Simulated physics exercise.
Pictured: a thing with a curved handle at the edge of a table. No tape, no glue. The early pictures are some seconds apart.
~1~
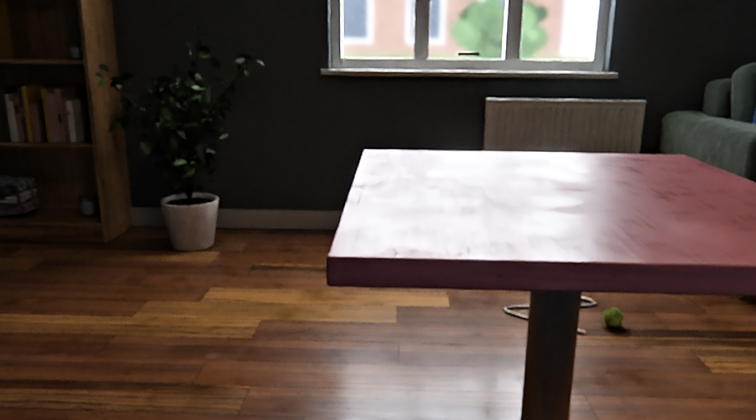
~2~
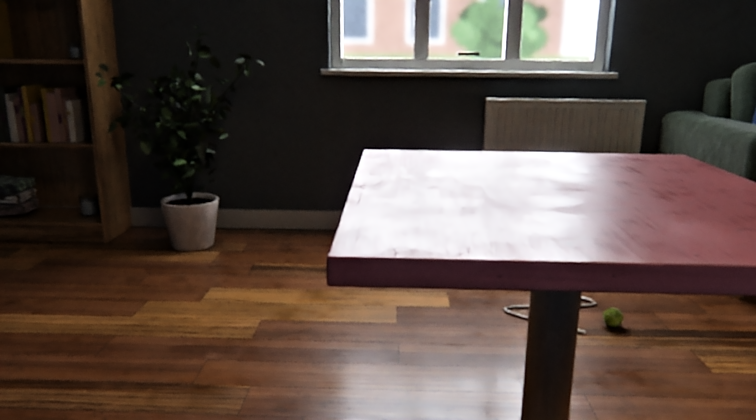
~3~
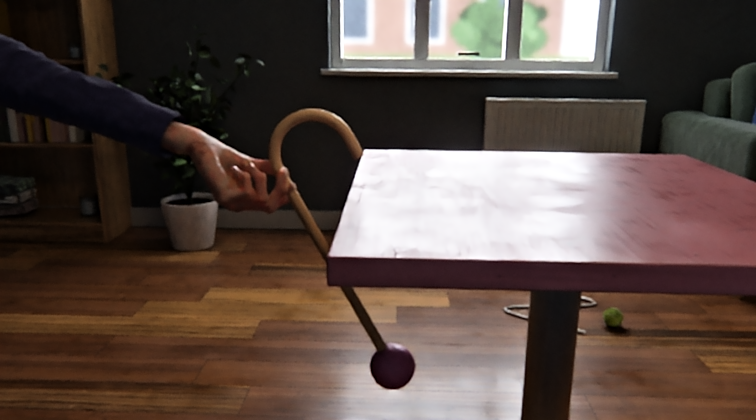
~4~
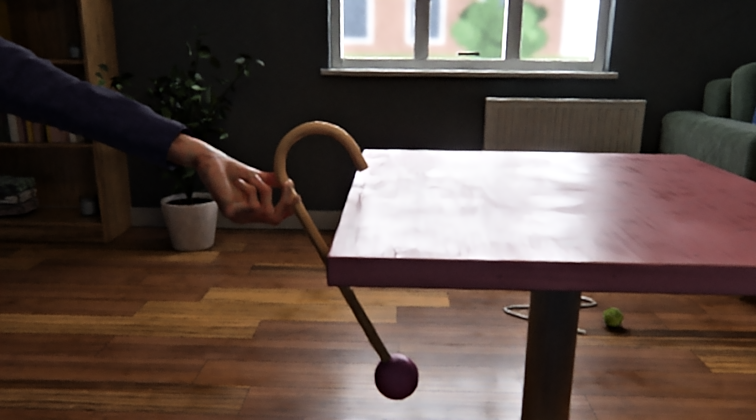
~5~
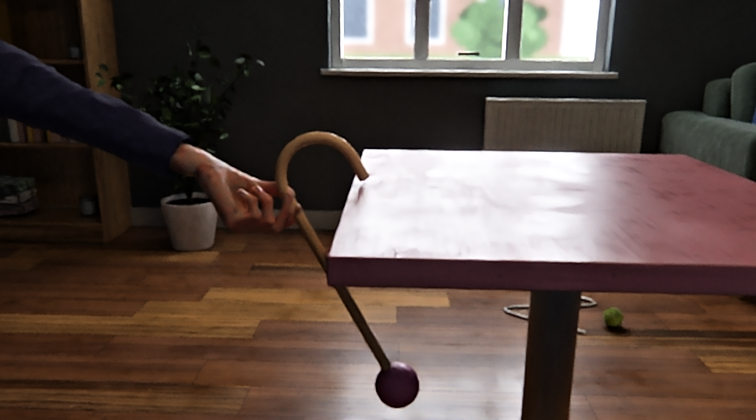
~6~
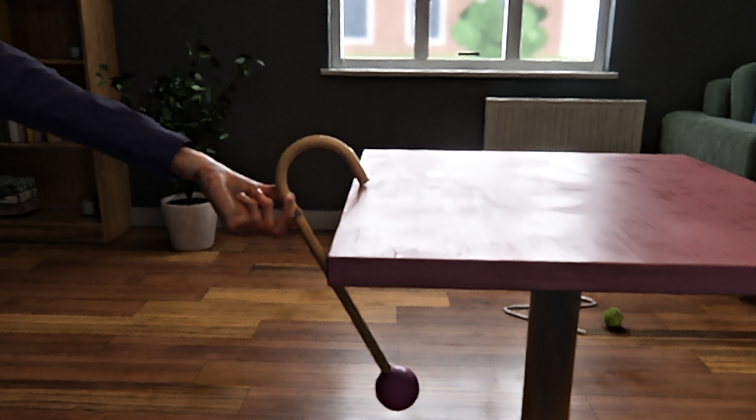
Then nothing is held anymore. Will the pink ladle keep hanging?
Stays up.
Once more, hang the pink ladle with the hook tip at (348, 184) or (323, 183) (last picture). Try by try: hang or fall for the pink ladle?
Well, the first time it ends up lower down, and the second time it ends up lower down.
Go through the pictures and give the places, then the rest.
In the first picture, table (564, 199).
In the second picture, table (564, 199).
In the third picture, still on the way; pink ladle (359, 252); table (564, 199).
In the fourth picture, still on the way; pink ladle (363, 264); table (564, 199).
In the fifth picture, still on the way; pink ladle (364, 272); table (564, 199).
In the sixth picture, in place, still held; pink ladle (364, 276); table (564, 199).
Then, 0.40 s past the last view, pink ladle at rest near (362, 276).
Finally, the pink ladle hangs from the table, near (364, 276).
